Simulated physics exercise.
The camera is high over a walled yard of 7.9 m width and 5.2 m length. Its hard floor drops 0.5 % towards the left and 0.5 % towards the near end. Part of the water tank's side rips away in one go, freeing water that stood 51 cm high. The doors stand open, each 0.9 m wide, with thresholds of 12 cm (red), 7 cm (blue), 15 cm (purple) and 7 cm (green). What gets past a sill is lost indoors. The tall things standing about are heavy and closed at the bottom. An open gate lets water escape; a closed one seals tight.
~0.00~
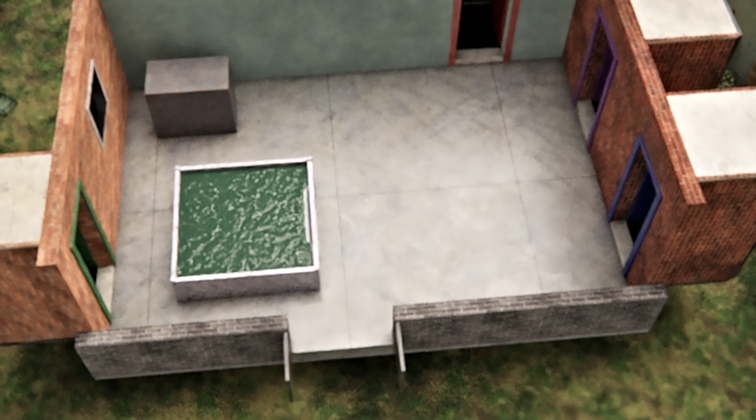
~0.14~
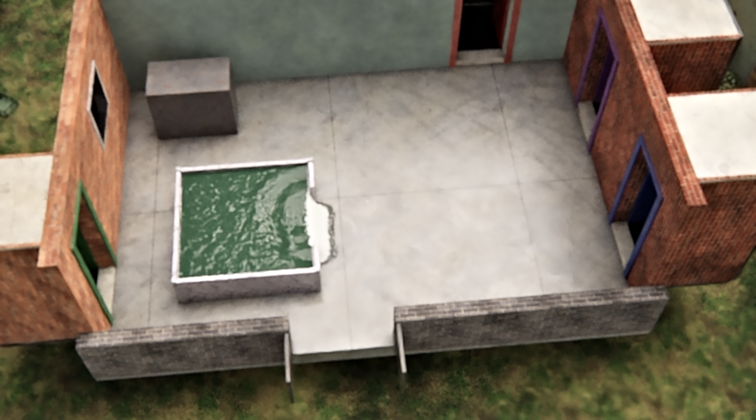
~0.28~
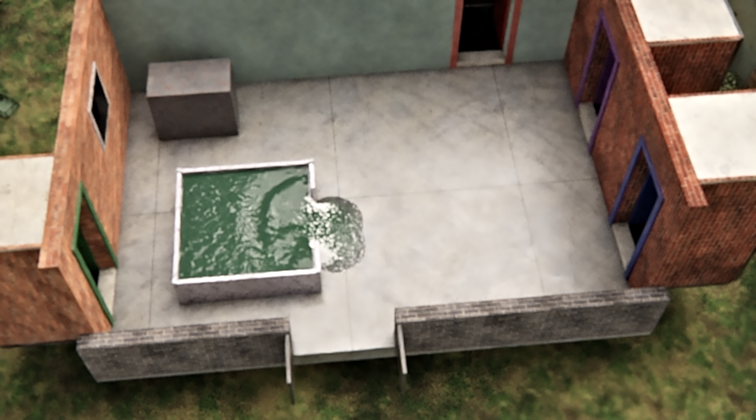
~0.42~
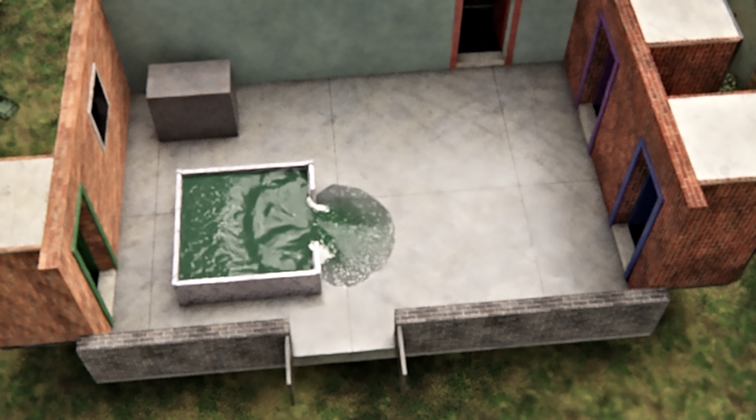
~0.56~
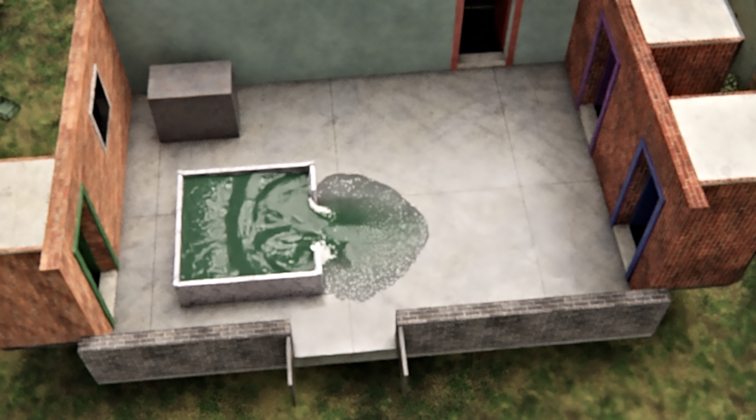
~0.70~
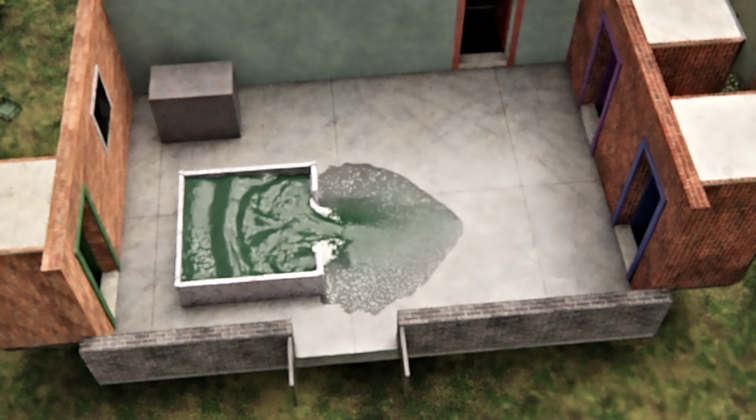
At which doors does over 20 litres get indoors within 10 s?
Within that time: At the red door it stays under the limit; at the blue door it goes over the limit; at the purple door it stays under the limit; at the green door it keeps below the limit.
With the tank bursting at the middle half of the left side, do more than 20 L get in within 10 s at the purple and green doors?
Then: Purple not over, green above.
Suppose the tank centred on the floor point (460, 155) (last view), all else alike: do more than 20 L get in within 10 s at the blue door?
Then: Blue not over.
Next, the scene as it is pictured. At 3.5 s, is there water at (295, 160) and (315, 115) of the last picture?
In turn: Still dry, not reached.
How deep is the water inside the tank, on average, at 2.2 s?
About 32 cm.
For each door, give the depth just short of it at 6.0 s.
Depths in cm: Red 7, blue 10, purple 9, green 0.
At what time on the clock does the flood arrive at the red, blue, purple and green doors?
Arrival: Red 3.0 s, blue 2.0 s, purple 2.4 s, green not within the 10 s.
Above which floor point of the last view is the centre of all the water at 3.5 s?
Around (369, 229).
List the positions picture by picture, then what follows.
Still water, 51 cm deep, in the water tank at (245, 219), in the first picture.
Water pours out at (314, 228) and has run 0.5 m, to (324, 260); typically 5 cm deep outside, 51 cm at the water tank's back, in the second picture.
Water pours out at (314, 230) and has run 0.8 m, to (359, 252); typically 8 cm deep outside, 51 cm at the water tank's back, in the third picture.
Water pours out at (314, 231) and has run 1.2 m, to (388, 247); typically 6 cm deep outside, 51 cm at the water tank's back, in the fourth picture.
Water pours out at (315, 231) and has run 1.7 m, to (422, 239); typically 5 cm deep outside, 51 cm at the water tank's back, in the fifth picture.
Water pours out at (317, 231) and has run 2.2 m, to (456, 230); typically 4 cm deep outside, 51 cm at the water tank's back, in the sixth picture.
After 1.4 s water covers 25 % of the floor and is deepest (29 cm) near (325, 238); red door not reached, blue door not reached, purple door not reached, green door not reached.
After 2.2 s water covers 45 % of the floor and is deepest (25 cm) near (325, 238); red door not reached, blue door 12 cm at the sill, 0 L in, purple door not reached, green door not reached.
After 3.5 s water covers 55 % of the floor and is deepest (22 cm) near (627, 303); red door 6 cm at the sill, 0 L in, blue door 18 cm at the sill, 30 L in, purple door 12 cm at the sill, 0 L in, green door not reached.
After 6.0 s water covers 55 % of the floor and is deepest (12 cm) near (325, 238); red door 7 cm at the sill, 0 L in, blue door 10 cm at the sill, 83 L in, purple door 9 cm at the sill, 0 L in, green door not reached.
After 10.0 s water covers 80 % of the floor and is deepest (8 cm) near (429, 248); red door 6 cm at the sill, 0 L in, blue door 7 cm at the sill, 95 L in, purple door 7 cm at the sill, 0 L in, green door not reached.
